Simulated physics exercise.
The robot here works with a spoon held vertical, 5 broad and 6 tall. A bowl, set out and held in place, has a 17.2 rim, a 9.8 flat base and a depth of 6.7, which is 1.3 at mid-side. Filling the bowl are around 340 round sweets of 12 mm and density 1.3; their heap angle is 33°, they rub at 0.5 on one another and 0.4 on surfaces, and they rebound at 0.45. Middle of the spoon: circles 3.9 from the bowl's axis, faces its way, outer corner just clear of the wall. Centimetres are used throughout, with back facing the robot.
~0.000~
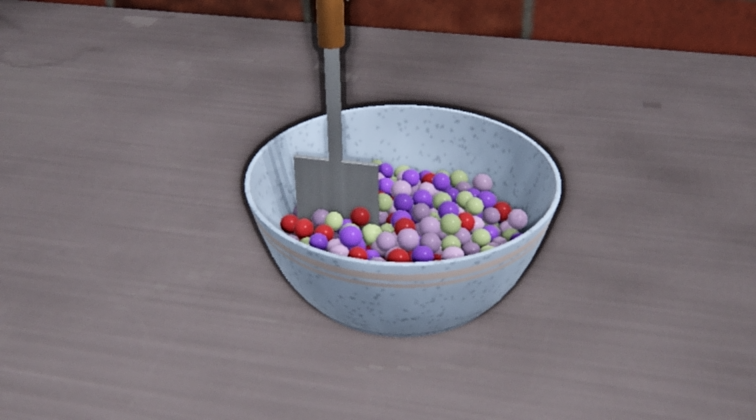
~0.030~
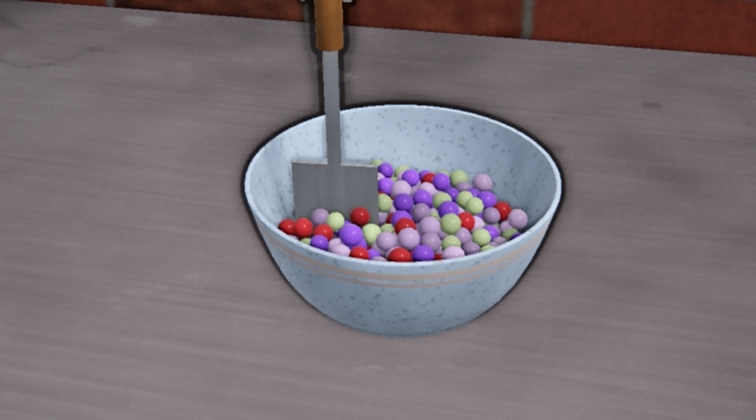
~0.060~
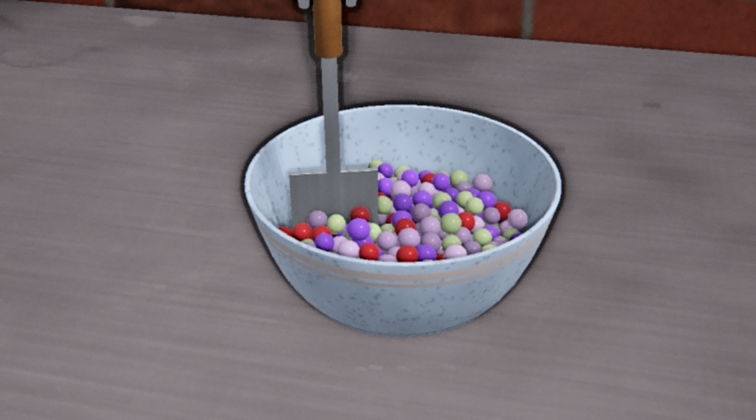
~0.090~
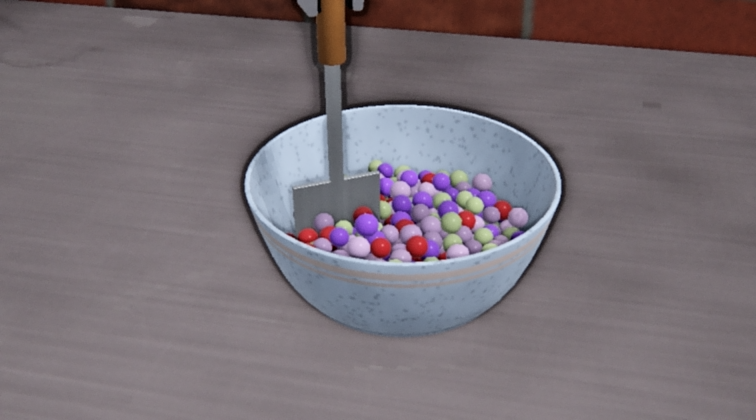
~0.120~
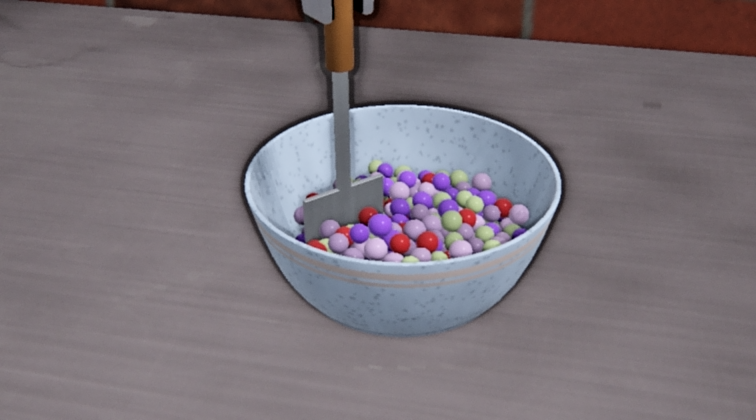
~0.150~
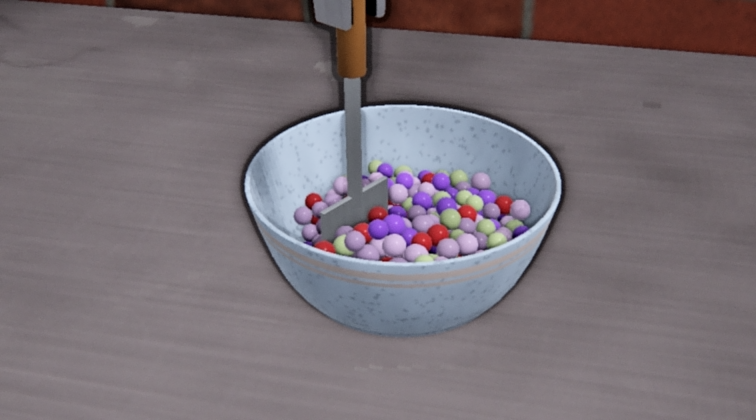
On a grey, wood-grained tabletop in front of a red brick wall, the view looks down at an angle from a fixed camera. A pale blue speckled bowl holds small purple, lilac, red and light green balls, with a flat grey metal blade on an orange-brown handle upright at its left side. The tool sinks slightly, then turns and sweeps slowly rightward toward the viewer, shifting nearby balls while the bowl stays still.
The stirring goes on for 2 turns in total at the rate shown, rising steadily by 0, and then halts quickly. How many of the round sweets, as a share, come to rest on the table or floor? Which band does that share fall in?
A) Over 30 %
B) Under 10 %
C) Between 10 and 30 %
The answer is C.
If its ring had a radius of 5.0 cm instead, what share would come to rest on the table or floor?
In that case roughly 20 per cent.
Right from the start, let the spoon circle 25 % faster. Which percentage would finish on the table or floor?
In that case it comes to around 30 percent.
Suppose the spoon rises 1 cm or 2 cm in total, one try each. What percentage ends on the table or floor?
Roughly 20 percent, then roughly 15 percent.
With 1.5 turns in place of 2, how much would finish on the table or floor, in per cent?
I'd expect some 15 per cent.
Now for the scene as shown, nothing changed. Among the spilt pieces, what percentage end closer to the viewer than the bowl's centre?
Around 50 %.
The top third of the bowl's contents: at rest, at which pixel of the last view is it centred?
I'd put it at about (333, 246).
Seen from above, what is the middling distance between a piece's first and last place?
Near 7 cm.
By 0.71 s, 321° round, highest piece 9 above the table; 308 in the bowl, 22 on the table or floor, 5 in flight or on the tool.
By 1.26 s, 221° round, highest piece 8 above the table; 281 in the bowl, 47 on the table or floor, 7 in flight or on the tool.
By 1.74 s, 0° round, highest piece 7 above the table; 264 in the bowl, 70 on the table or floor, 1 in flight or on the tool.
By 2.44 s, 0° round, highest piece 7 above the table; 264 in the bowl, 71 on the table or floor.
Final count, 264 in the bowl, 71 on the table or floor. That is 21 % on the table or floor.
